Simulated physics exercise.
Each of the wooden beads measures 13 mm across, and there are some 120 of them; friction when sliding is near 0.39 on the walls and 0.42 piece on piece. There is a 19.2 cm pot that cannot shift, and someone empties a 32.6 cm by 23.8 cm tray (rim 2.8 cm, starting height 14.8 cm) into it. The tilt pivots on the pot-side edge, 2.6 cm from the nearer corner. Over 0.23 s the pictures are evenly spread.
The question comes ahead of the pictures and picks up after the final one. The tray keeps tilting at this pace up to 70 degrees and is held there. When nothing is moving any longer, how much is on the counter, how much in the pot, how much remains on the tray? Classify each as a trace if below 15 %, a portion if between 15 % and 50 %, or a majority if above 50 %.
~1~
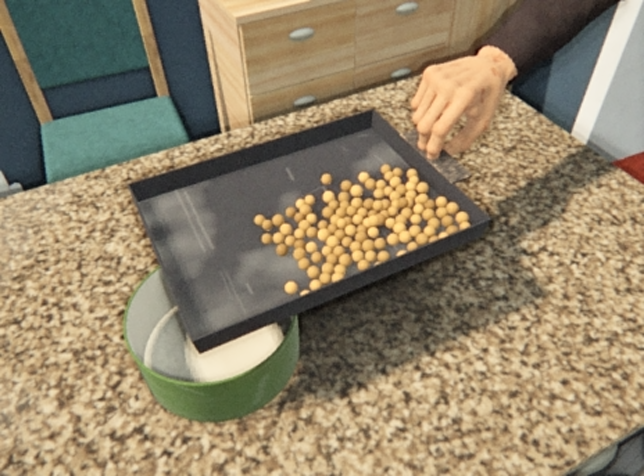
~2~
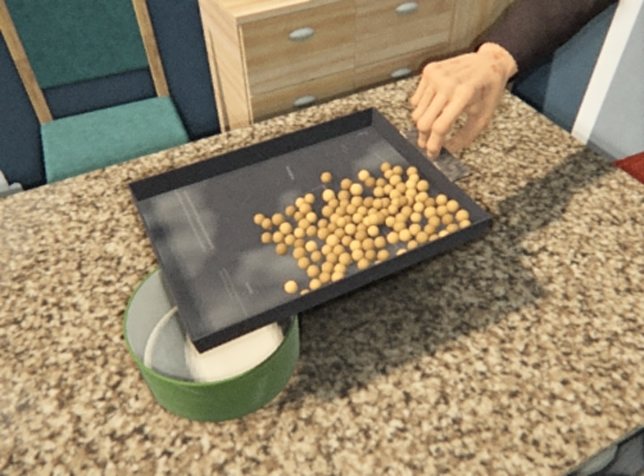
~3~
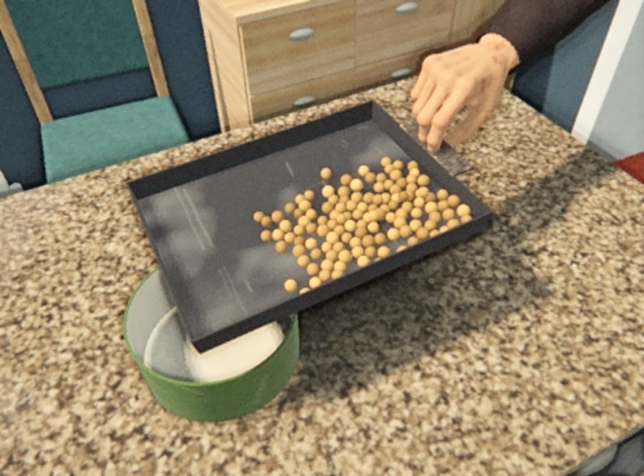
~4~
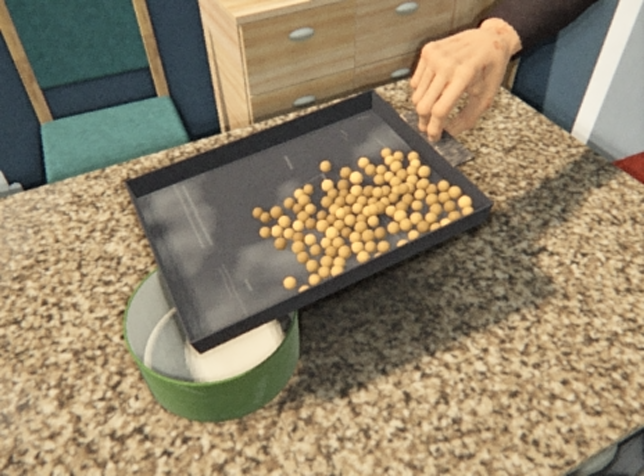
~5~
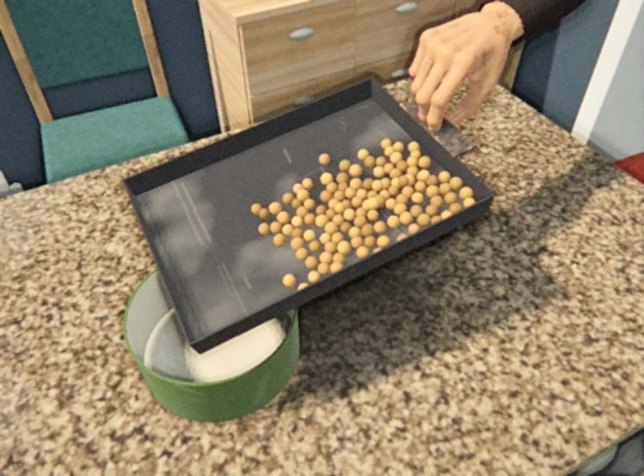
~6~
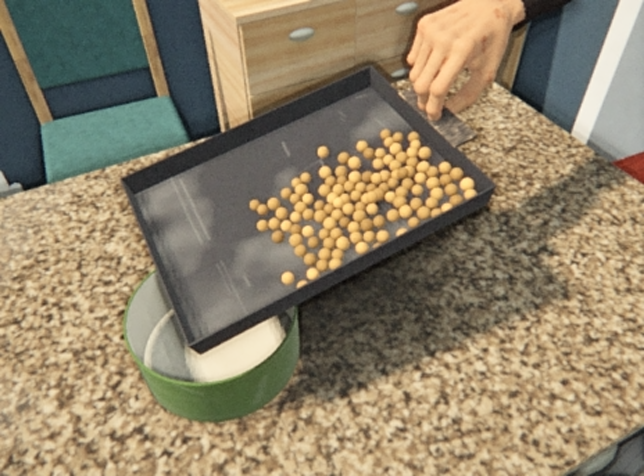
Counter: A trace. Pot: A trace. Tray: A majority.
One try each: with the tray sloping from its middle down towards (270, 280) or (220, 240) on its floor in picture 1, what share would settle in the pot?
Around 0 % for the first direction, around 0 % for the second.
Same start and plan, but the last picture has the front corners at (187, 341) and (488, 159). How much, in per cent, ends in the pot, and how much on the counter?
That works out as pot 5 and counter 30.
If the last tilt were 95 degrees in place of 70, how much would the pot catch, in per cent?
That comes out at some 0 per cent.
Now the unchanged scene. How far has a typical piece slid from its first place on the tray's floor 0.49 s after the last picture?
Roughly 12 cm.
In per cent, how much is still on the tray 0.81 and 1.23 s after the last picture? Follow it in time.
In order, 100 and 95.
Then, 0.49 s after the last picture, tilt 39 degrees; the tray holds 100 %, the pot 0 %.
Then, 0.81 s after the last picture, tilt 58 degrees; the tray holds 100 %, the pot 0 %.
Then, 1.23 s after the last picture, tilt 70 degrees; the tray holds 95 %, the pot 0 %.
In the end, counter 5 %, pot 0 %, tray 95 %.
